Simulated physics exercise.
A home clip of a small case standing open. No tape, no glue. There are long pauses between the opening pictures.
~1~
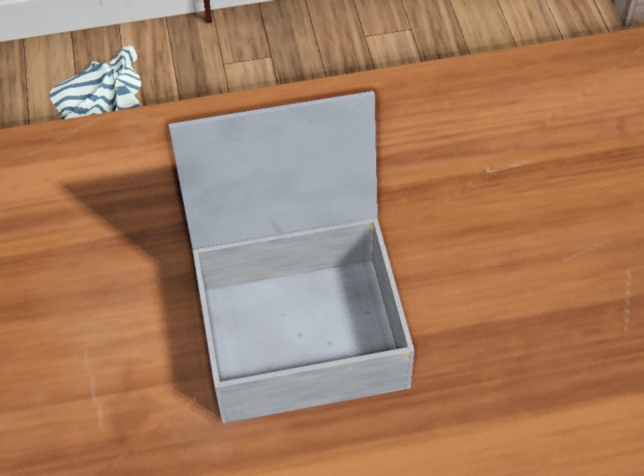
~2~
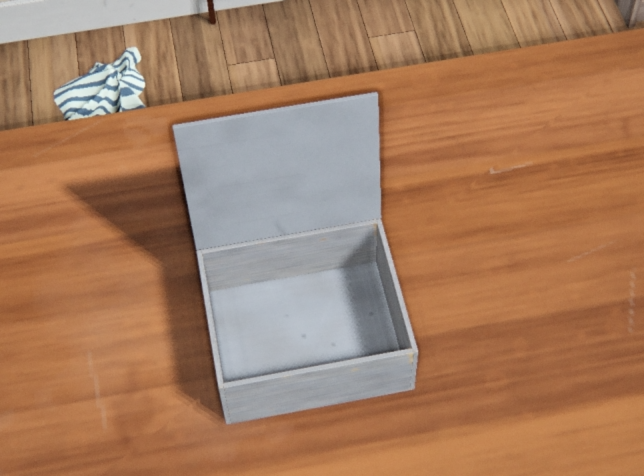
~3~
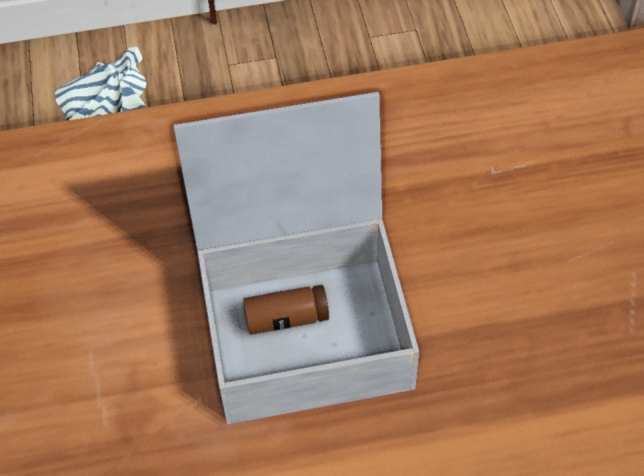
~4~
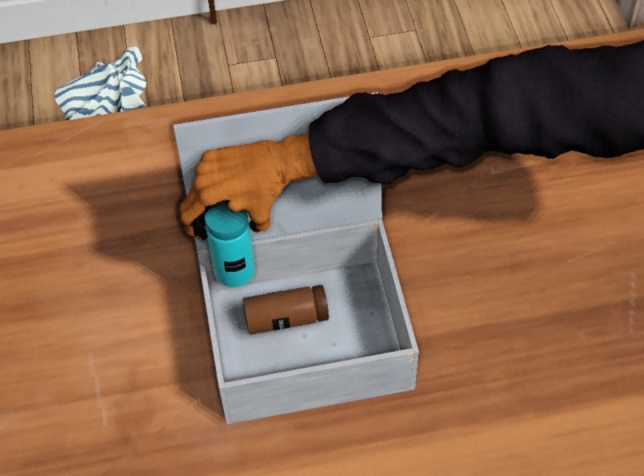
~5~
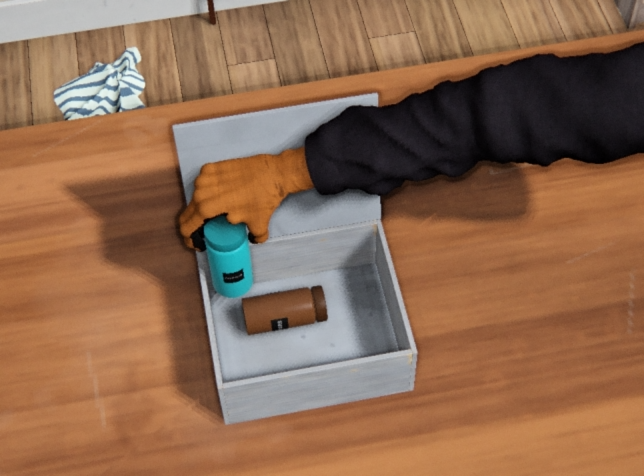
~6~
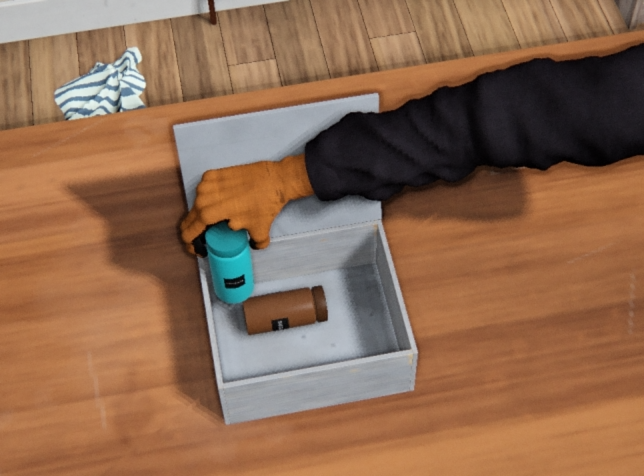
On a wooden table, a brown shaker appears in an open grey case, then a gloved hand lowers a turquoise shaker inside.
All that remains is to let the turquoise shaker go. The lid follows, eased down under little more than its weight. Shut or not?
Here the lid closes.
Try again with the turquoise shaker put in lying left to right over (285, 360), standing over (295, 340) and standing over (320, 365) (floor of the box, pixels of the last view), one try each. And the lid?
First try: It shuts flat; second try: It shuts flat; third try: It is held up.
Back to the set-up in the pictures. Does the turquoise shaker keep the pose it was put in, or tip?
The turquoise shaker tips.
Then, 1.50 s later than the last frame, lid 88° above the rim; turquoise shaker tilted by 45° near (228, 284); brown shaker moved about its own width.
Then, 2.20 s later than the last frame, lid 51° above the rim; turquoise shaker on its side near (237, 303); brown shaker moved about its own width.
Then, 2.50 s later than the last frame, lid 10° above the rim; turquoise shaker on its side near (245, 324); brown shaker moved well along.
When it is over, lid shut; lying over in the box, turquoise shaker; moved from the start, brown shaker. End places, in pixels of the last picture, turquoise shaker near (238, 322).
